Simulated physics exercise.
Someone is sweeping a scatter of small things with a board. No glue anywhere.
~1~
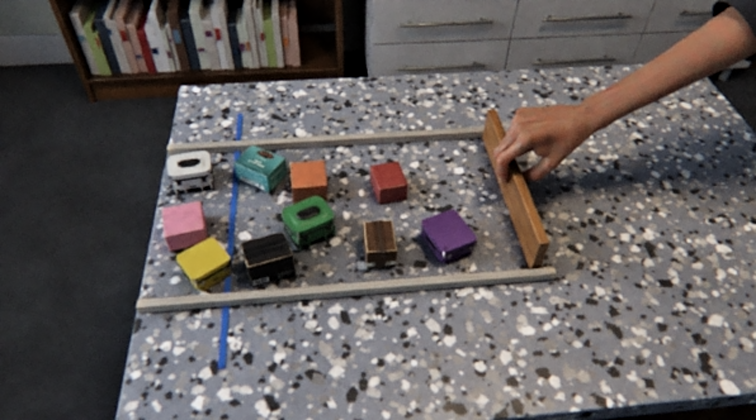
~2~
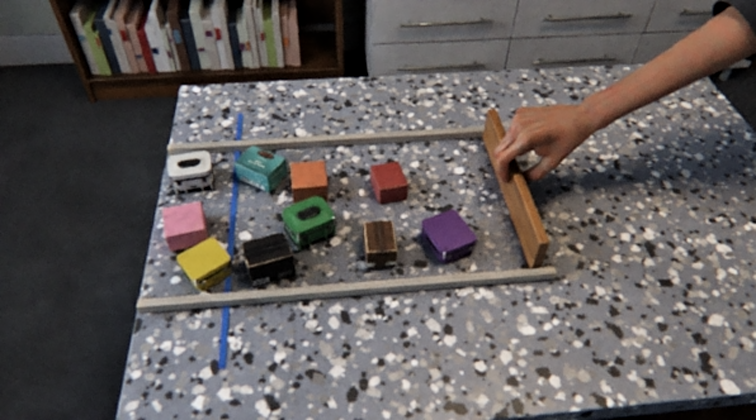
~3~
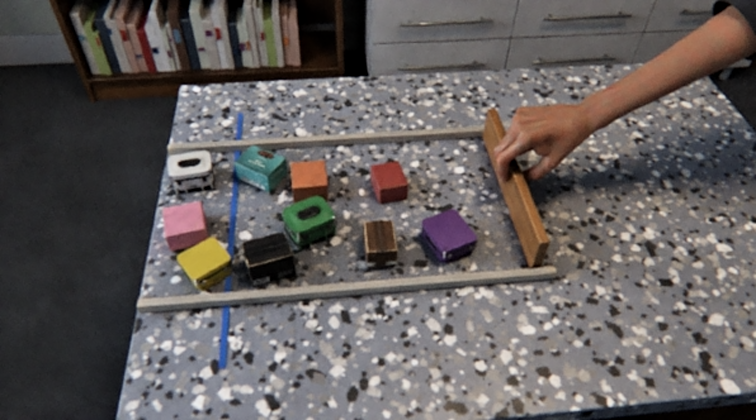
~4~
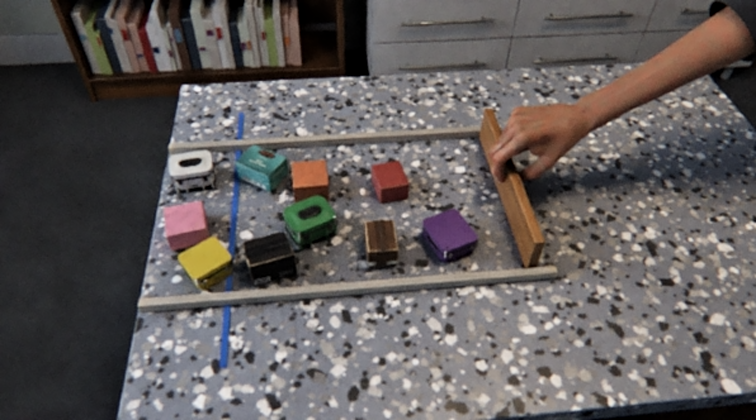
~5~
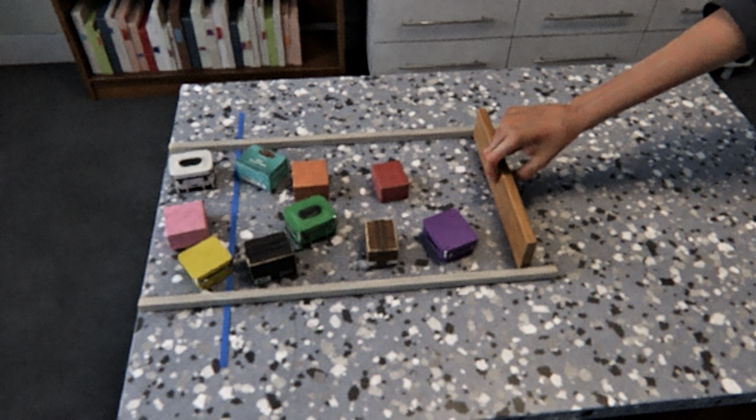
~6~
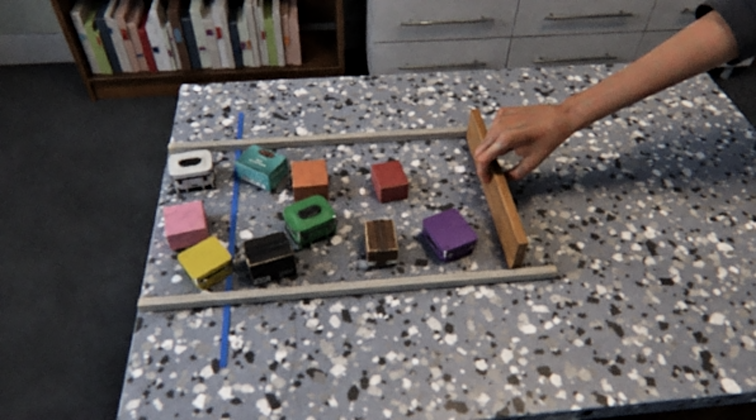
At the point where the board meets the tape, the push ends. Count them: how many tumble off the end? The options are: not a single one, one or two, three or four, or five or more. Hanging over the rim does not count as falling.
My answer: Three or four.
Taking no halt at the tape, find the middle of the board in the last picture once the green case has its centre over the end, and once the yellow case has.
Estimated middle: (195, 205), and (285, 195) for the other.
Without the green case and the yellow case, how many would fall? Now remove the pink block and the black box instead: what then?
The count is 2 in one try and 2 in the other, in that order.
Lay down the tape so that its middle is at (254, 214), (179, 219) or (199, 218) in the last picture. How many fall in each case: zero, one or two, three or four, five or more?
Going through the three places in order, the answers are either one or two; at least five; five or over.
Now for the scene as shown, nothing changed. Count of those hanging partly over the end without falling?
1 is the number.
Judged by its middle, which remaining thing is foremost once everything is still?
That'd be the pink block, foremost of the lot.
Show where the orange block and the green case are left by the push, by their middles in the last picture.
One ends up near (186, 184) and the other near (190, 217).
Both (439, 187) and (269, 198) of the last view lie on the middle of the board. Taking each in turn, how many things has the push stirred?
I get 1 at the one place and 10 at the other.
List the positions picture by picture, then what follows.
In the first frame, white case (191, 172); pink block (185, 226); yellow case (206, 266); board (512, 183); tape (233, 217).
In the second frame, pink block (185, 226); red block (389, 183).
In the third frame, yellow case (206, 265); green case (309, 222).
In the fourth frame, white case (193, 172); orange block (310, 181).
In the fifth frame, pink block (187, 225); board (501, 183).
In the sixth frame, white case (193, 171); pink block (186, 225); yellow case (207, 264); board (493, 183); tape (234, 215).
Early on, none off yet; white case at rest near (193, 171); pink block at rest near (186, 225); yellow case at rest near (207, 264).
A while later, none off yet; white case at rest near (190, 170); pink block moving near (175, 225); yellow case travelled well along near (135, 271).
Finally, the number that fall off is three or four; lost, black box, yellow case and white case.
